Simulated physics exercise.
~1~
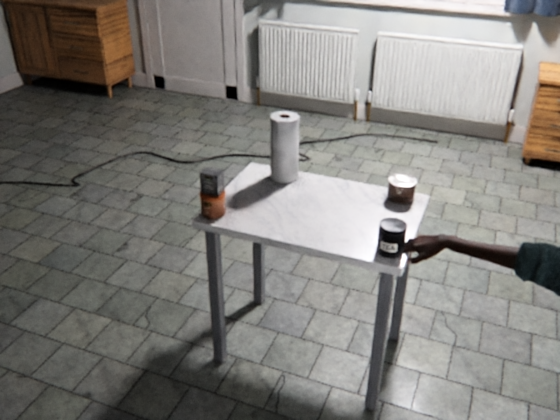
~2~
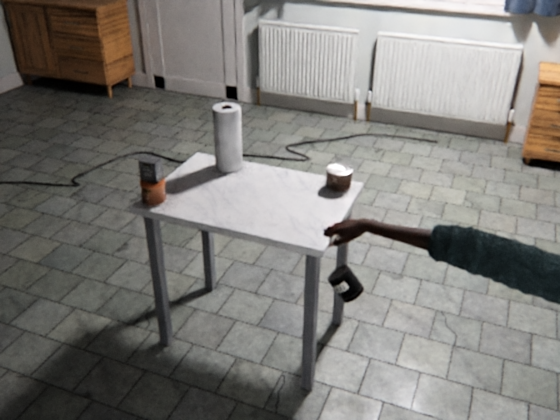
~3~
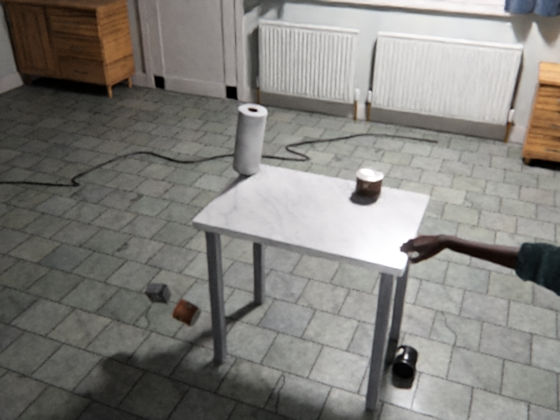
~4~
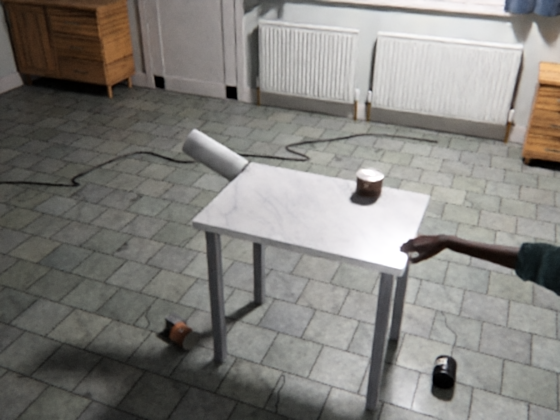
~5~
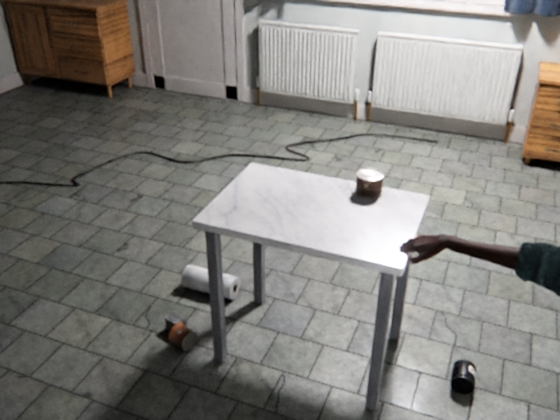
A dark-skinned hand in a green sleeve reaches from the right to the corner of a small white table, seen from above in a grey-tiled room with radiators behind. On the table stand a tall white roll at the back, a grey carton and orange tin at the left, a brown tub, and a black jar near the hand. The table is shoved left, and the jar drops off the right side. It is jerked back right, and the carton and tin fall off the left. The roll leans, topples and drops to the floor, leaving only the tub upright on the table.
